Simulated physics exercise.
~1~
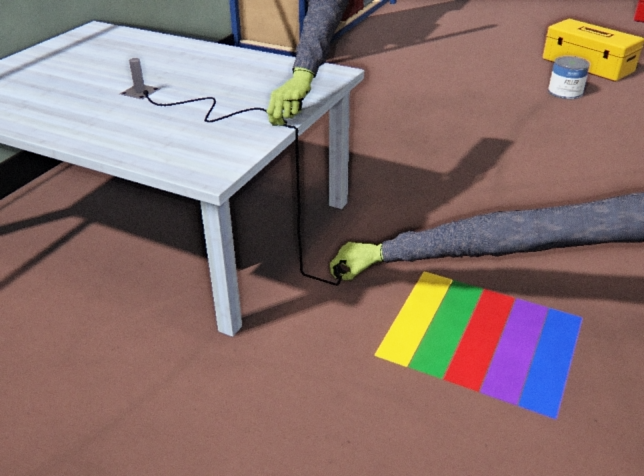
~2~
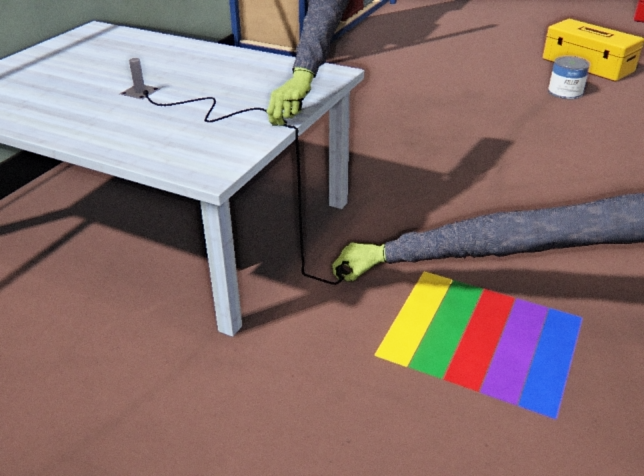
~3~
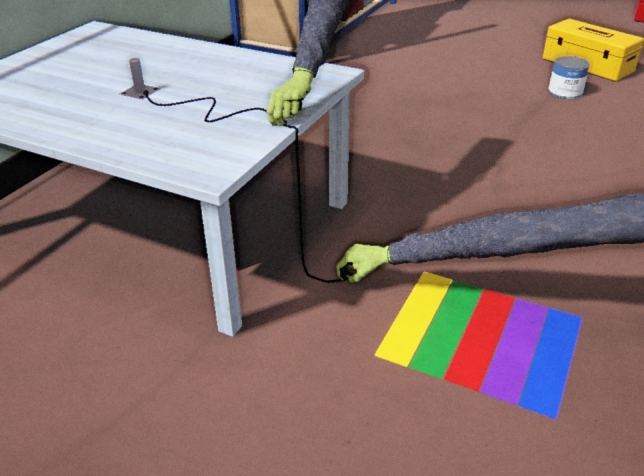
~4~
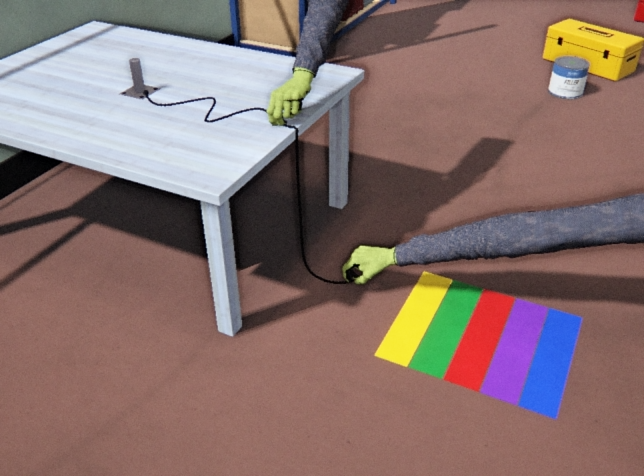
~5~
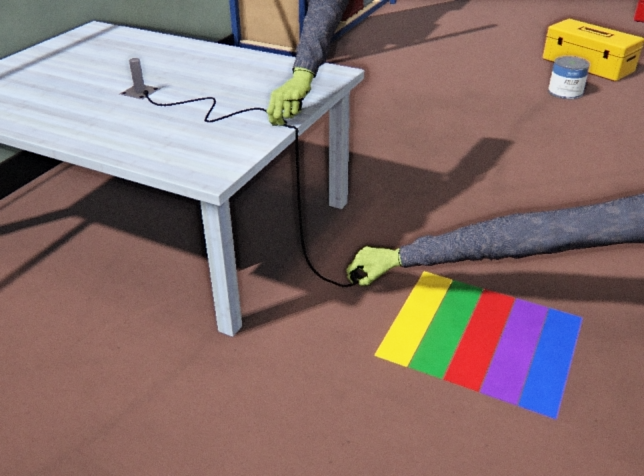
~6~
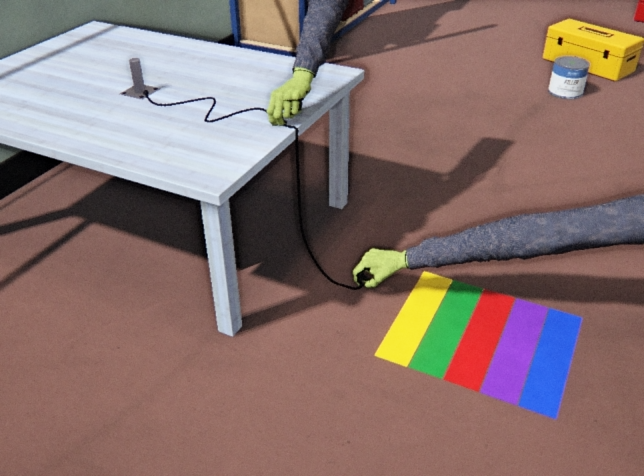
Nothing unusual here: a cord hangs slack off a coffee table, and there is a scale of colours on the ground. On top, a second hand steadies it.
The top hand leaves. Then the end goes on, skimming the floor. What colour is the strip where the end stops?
It is blue.
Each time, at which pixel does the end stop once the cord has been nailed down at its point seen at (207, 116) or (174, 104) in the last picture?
Around (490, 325), then around (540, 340).
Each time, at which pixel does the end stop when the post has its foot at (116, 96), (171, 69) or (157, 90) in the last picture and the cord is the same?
Going through them in sequence: (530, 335), (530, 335) and finally (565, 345).
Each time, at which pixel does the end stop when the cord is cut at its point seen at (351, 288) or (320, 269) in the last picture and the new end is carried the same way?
Respectively (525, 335) and (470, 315).
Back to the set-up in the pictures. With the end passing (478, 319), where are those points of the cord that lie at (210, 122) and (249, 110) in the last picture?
Well, the first one sits at (270, 121), and the second one sits at (301, 143).
A little later, end near (478, 319); over red.
Next, end near (524, 333); over purple.
When it is tight, end near (551, 342); over blue. The end stops over the blue strip.
